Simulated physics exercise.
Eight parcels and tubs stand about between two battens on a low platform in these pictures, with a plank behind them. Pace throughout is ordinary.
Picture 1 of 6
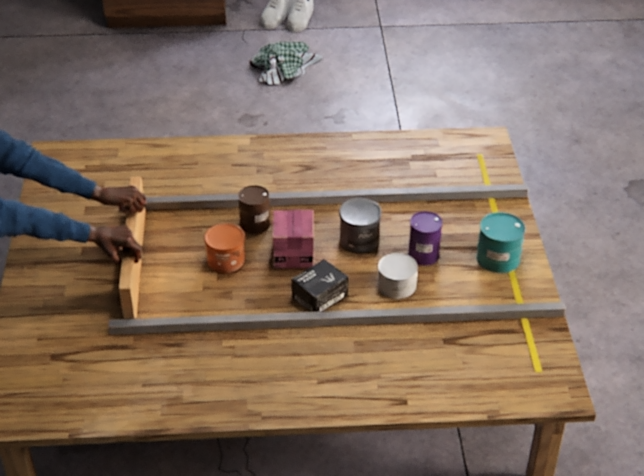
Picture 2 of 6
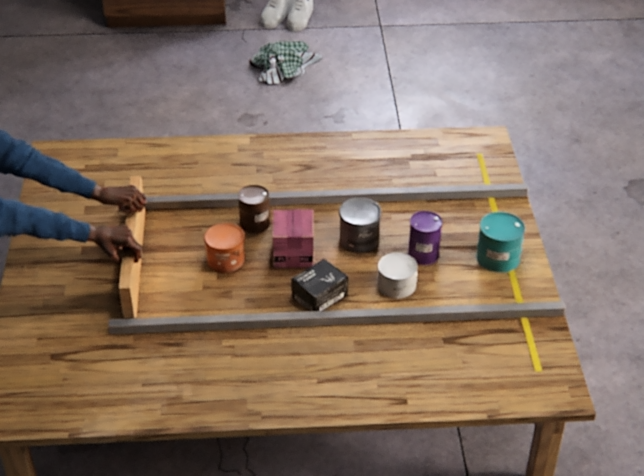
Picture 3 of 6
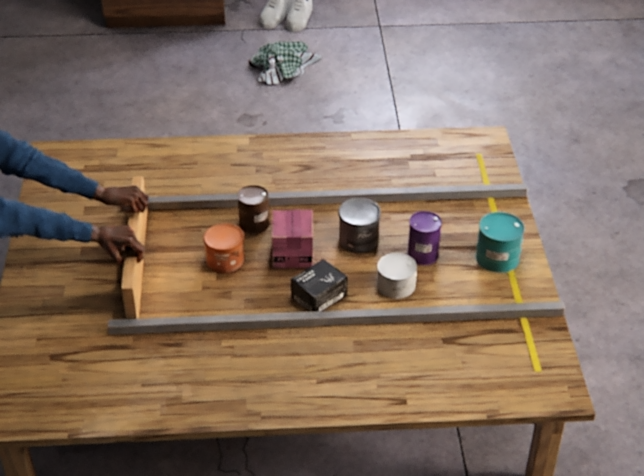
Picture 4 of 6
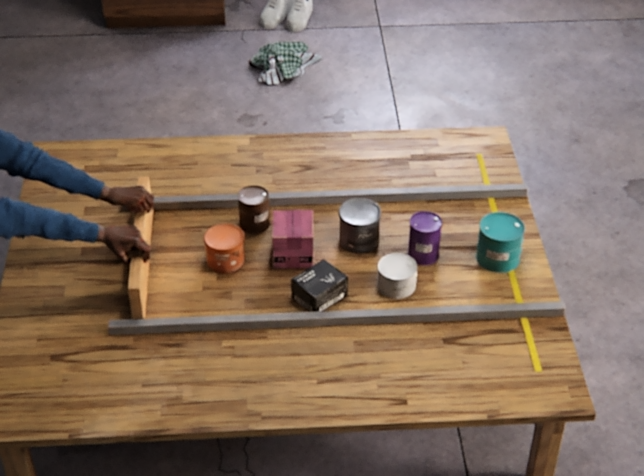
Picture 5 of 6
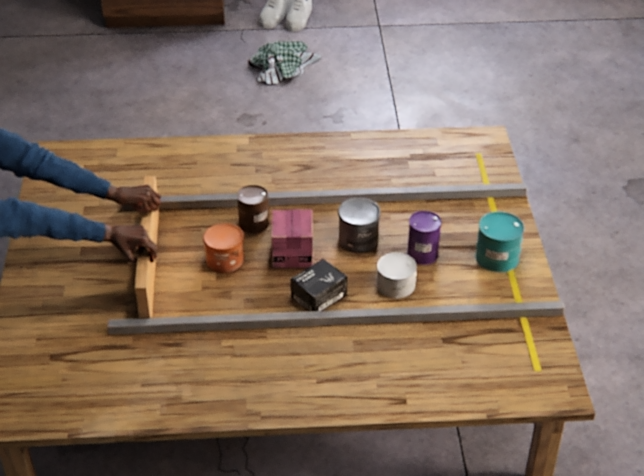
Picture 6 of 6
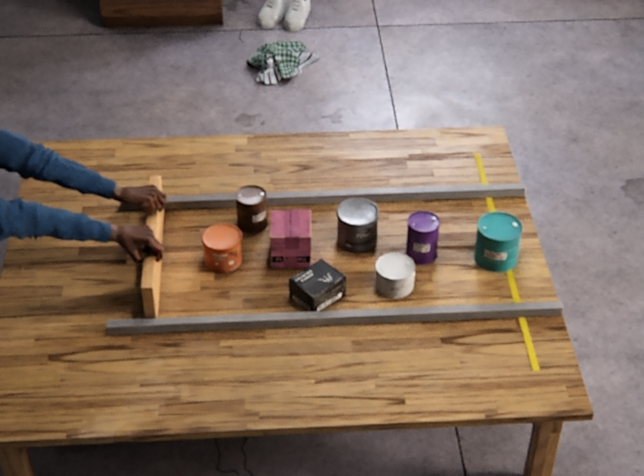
Wooden plank sliding slightly right between two grey battens, pushed by two hands, while eight tubs and boxes stay practically still.
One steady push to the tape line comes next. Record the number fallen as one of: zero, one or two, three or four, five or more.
It will most likely knock three or four off.
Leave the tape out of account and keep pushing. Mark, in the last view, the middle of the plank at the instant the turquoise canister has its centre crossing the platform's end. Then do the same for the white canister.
(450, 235) and (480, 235), roughly.
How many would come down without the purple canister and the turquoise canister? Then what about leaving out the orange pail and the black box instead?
The number is 2 for the first case and 3 for the second.
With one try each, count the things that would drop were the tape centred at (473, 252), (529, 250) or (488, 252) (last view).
So, reaching the ground: 1, then 8, then 2.
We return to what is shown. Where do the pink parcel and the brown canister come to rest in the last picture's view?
Near (535, 218) and (509, 198).
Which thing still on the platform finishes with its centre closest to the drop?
Pink parcel, foremost.
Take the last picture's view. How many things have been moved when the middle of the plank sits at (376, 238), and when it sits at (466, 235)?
First 7 and then 8.
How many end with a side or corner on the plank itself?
3 touch it.
Early on, none off yet; turquoise canister at rest near (498, 242); purple canister at rest near (422, 238); white canister at rest near (395, 275).
A while later, none off yet; turquoise canister at rest near (498, 242); purple canister moving near (427, 239); white canister travelled about its own width near (418, 271).
Further along, none off yet; turquoise canister travelled about its own width near (534, 242); purple canister travelled well along near (496, 242); white canister travelled well along near (508, 274).
Finally, the number that fall off is three or four; lost, grey pail, white canister, purple canister and turquoise canister.
